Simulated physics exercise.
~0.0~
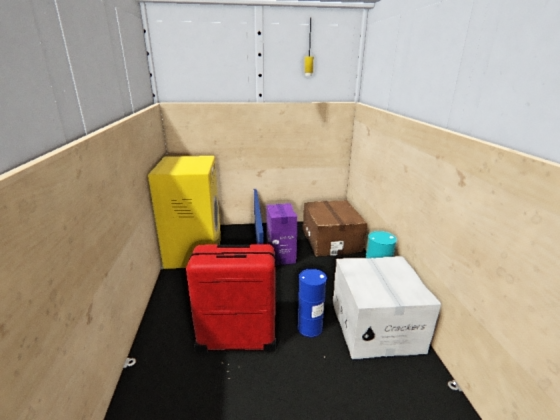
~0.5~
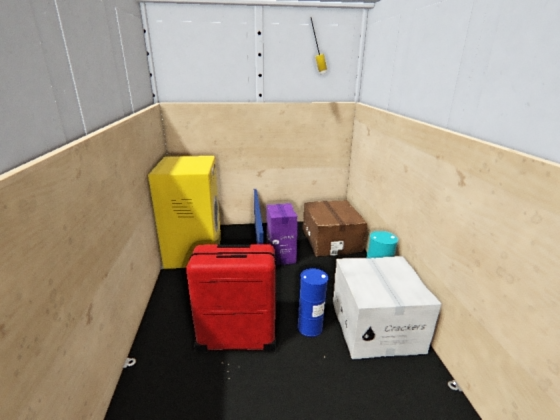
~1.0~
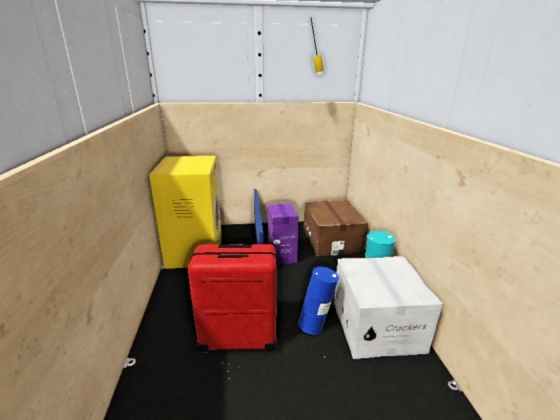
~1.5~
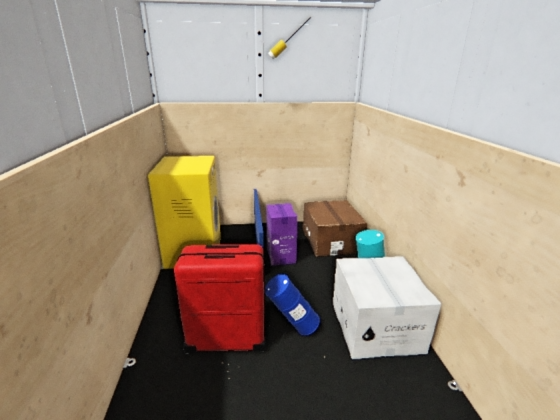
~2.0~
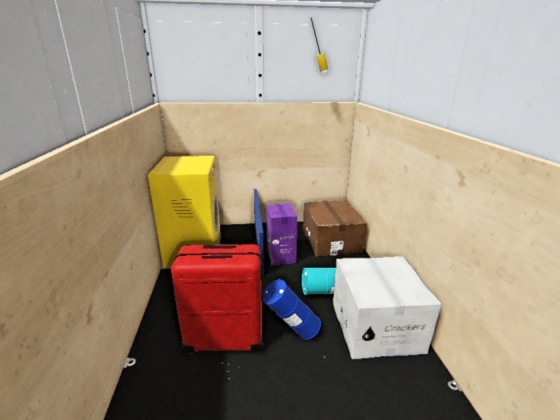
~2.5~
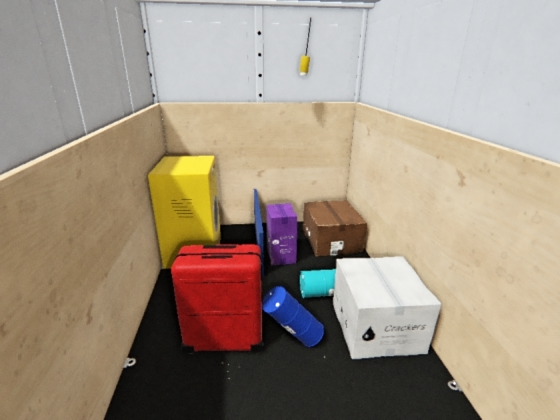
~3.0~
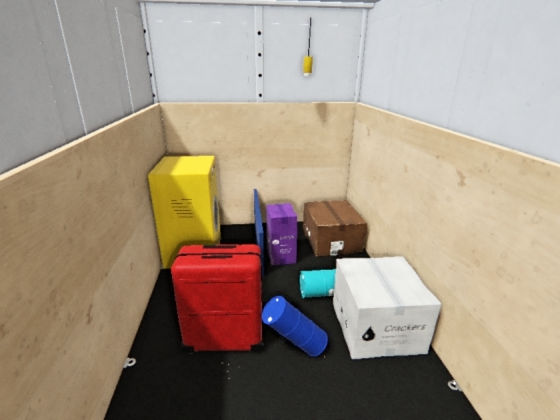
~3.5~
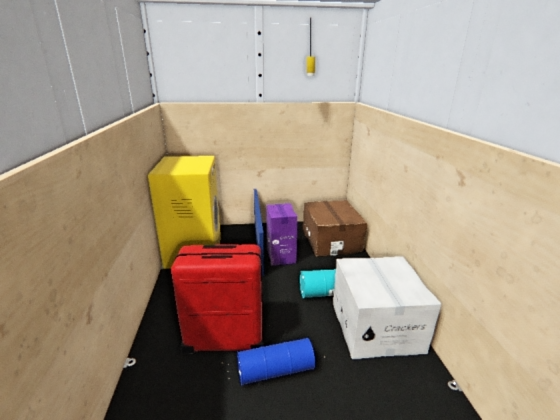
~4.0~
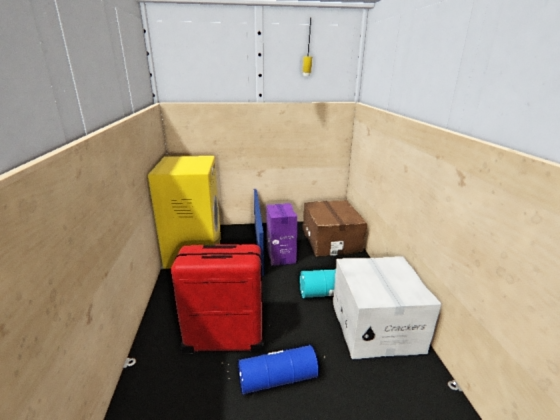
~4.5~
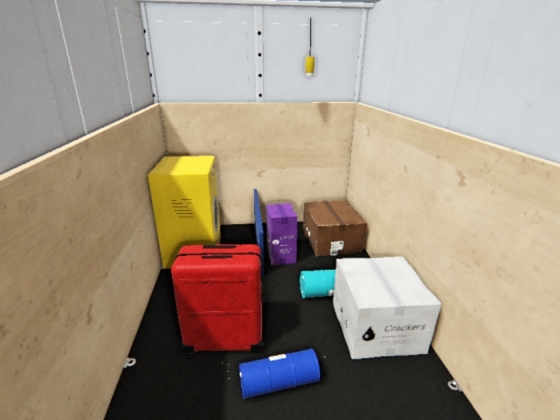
Red suitcase shifting slightly left in a van's load bay as blue and turquoise canisters topple, both ending on their sides.
